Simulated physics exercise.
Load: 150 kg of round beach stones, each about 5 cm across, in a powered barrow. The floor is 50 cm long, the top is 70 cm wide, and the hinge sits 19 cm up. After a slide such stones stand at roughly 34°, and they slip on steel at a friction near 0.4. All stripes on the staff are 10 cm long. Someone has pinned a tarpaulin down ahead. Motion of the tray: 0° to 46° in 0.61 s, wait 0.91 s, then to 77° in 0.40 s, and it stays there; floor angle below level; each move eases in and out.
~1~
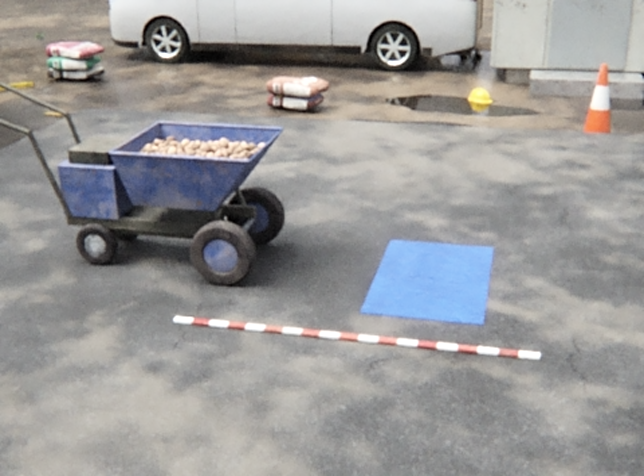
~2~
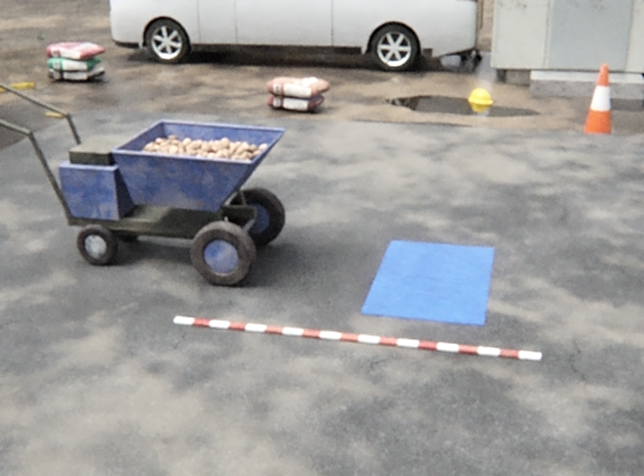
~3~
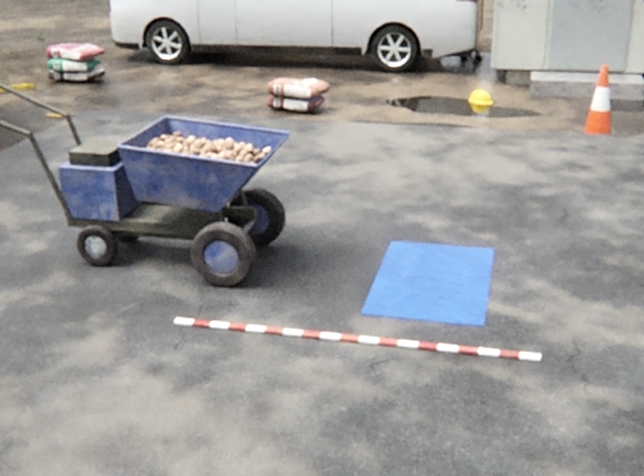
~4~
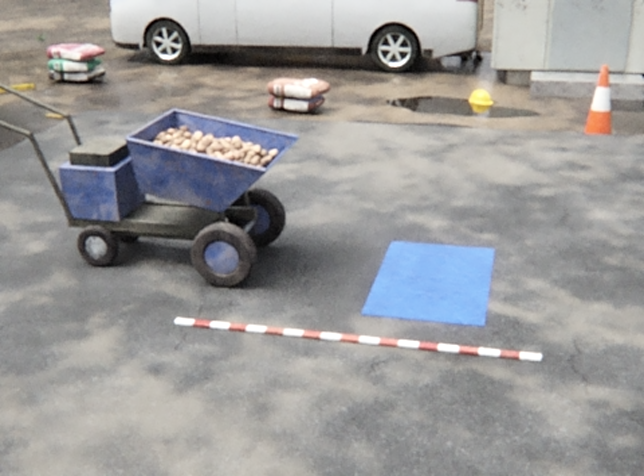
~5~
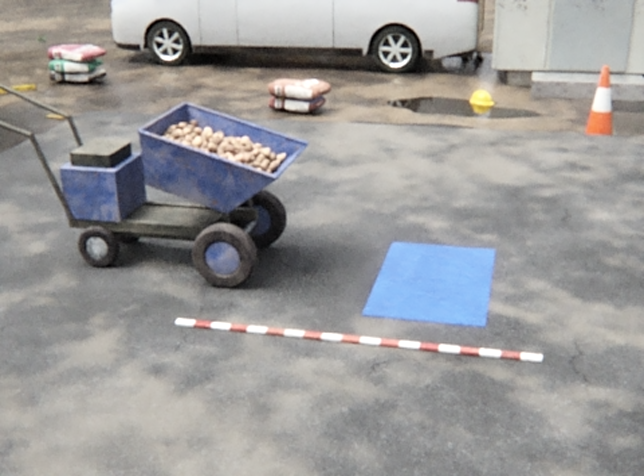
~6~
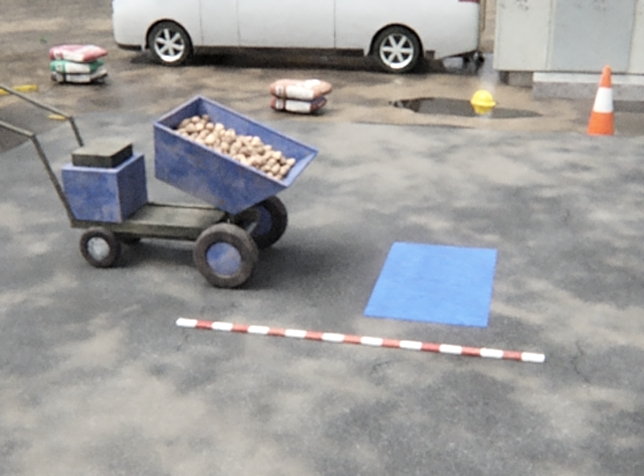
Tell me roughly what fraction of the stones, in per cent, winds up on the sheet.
Roughly 40 per cent of the stones.
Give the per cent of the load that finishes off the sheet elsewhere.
I'd put it at around 5 per cent.
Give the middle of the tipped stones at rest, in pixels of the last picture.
The resting stones are centred at roughly (382, 270).
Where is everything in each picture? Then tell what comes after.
In the first frame, lip at (249, 161), floor tilted 0°, highest stones at (209, 147).
In the second frame, the tray is at 1°, its lip at (251, 163); the top of the load is at (193, 146).
In the third frame, the tray is at 5°, its lip at (257, 166); the top of the load is at (176, 143).
In the fourth frame, lip at (266, 171), floor tilted 10°, highest stones at (172, 137).
In the fifth frame, the tray is at 16°, its lip at (277, 178); the top of the load is at (179, 130).
In the sixth frame, the tray is at 22°, its lip at (288, 186); the top of the load is at (191, 124).
A little later the floor is at 39°; 100 % in the tray; the foremost stones are at (296, 196).
Then the floor is at 46°; 98 % in the tray, 2 % short of the sheet; the foremost stones are at (341, 214).
Later still the floor is at 77°; 20 % in the tray, 39 % short of the sheet, 38 % on the sheet, 3 % off the sheet elsewhere; the foremost stones are at (514, 297).
In the end the floor is at 77°; 10 % in the tray, 43 % short of the sheet, 41 % on the sheet, 7 % off the sheet elsewhere; the foremost stones are at (526, 285).
